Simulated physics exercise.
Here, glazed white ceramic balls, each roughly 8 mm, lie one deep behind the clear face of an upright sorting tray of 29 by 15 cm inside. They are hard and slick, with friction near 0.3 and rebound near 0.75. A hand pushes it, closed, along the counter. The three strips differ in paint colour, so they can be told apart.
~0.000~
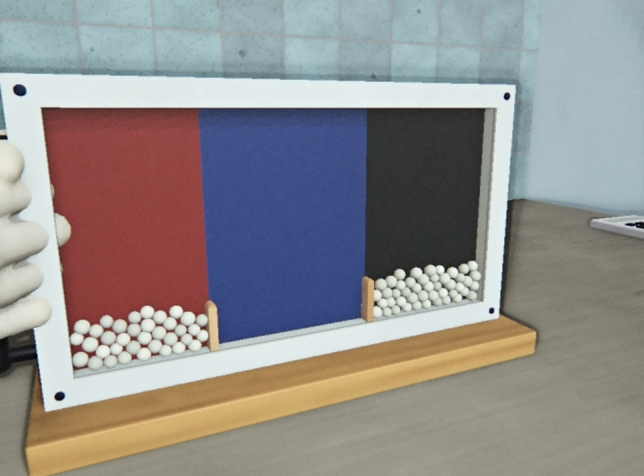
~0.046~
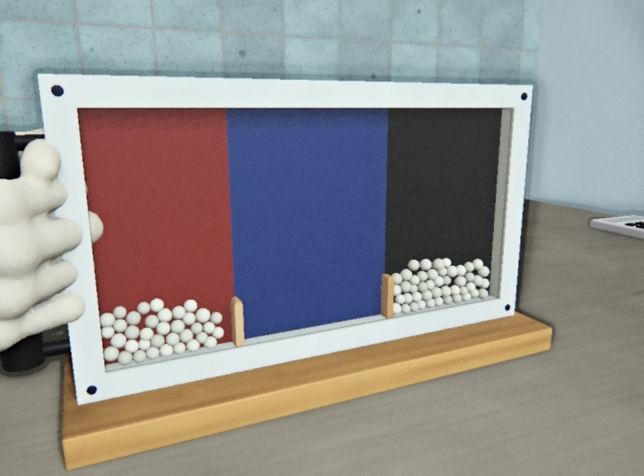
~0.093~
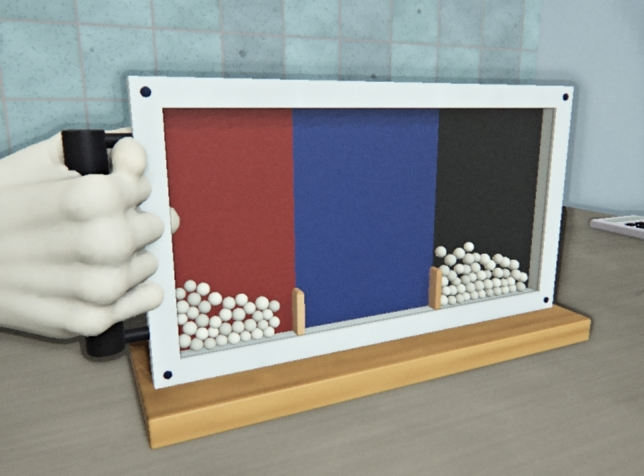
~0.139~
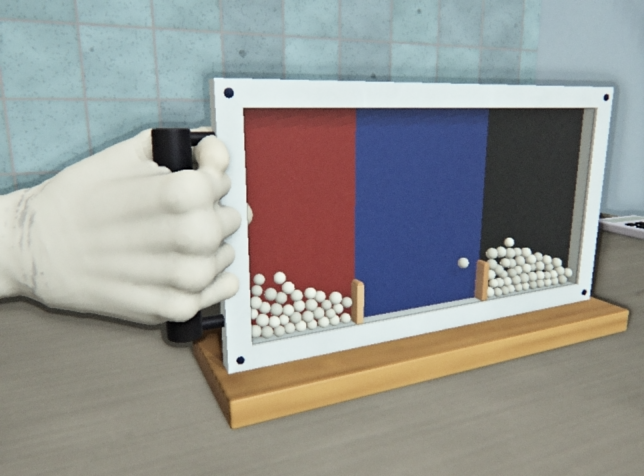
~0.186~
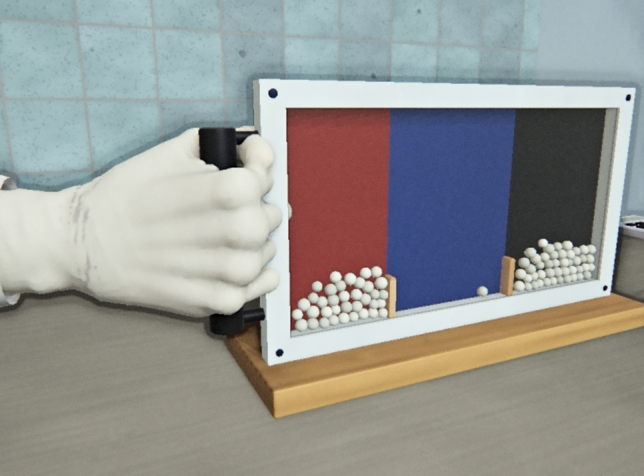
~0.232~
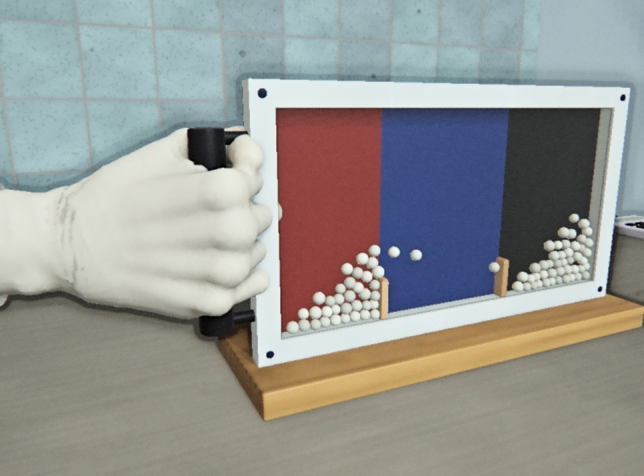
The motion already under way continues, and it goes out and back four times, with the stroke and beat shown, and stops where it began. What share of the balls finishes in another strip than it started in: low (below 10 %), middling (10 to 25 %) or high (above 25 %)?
Answer: A lot.
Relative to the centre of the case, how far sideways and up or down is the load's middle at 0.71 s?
Roughly 3 centimetres to the right and 6 centimetres below.
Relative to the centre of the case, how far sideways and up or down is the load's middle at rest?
The middle sits around 1 cm left of it and 6 cm below it.
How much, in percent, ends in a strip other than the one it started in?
I'd say something like 45 percent.
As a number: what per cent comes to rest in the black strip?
About 30 per cent.
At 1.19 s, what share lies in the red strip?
Roughly 30 per cent.
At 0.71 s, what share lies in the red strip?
It works out at about 30 percent.
After 0.71 s, it is 5 cm to the right; the balls' middle is 3 cm right of and 6 cm below the centre; red 30 %, blue 25 %, black 45 %; 30 % have changed strip.
After 1.19 s, it is at its start; the balls' middle is in line with and 6 cm below the centre; red 30 %, blue 30 %, black 40 %; 40 % have changed strip.
After 1.60 s, it is at its start; the balls' middle is in line with and 6 cm below the centre; red 30 %, blue 35 %, black 35 %; 40 % have changed strip.
Settled by 2.4 s, it is at its start; red 30 %, blue 40 %, black 30 %; 45 % have changed strip.
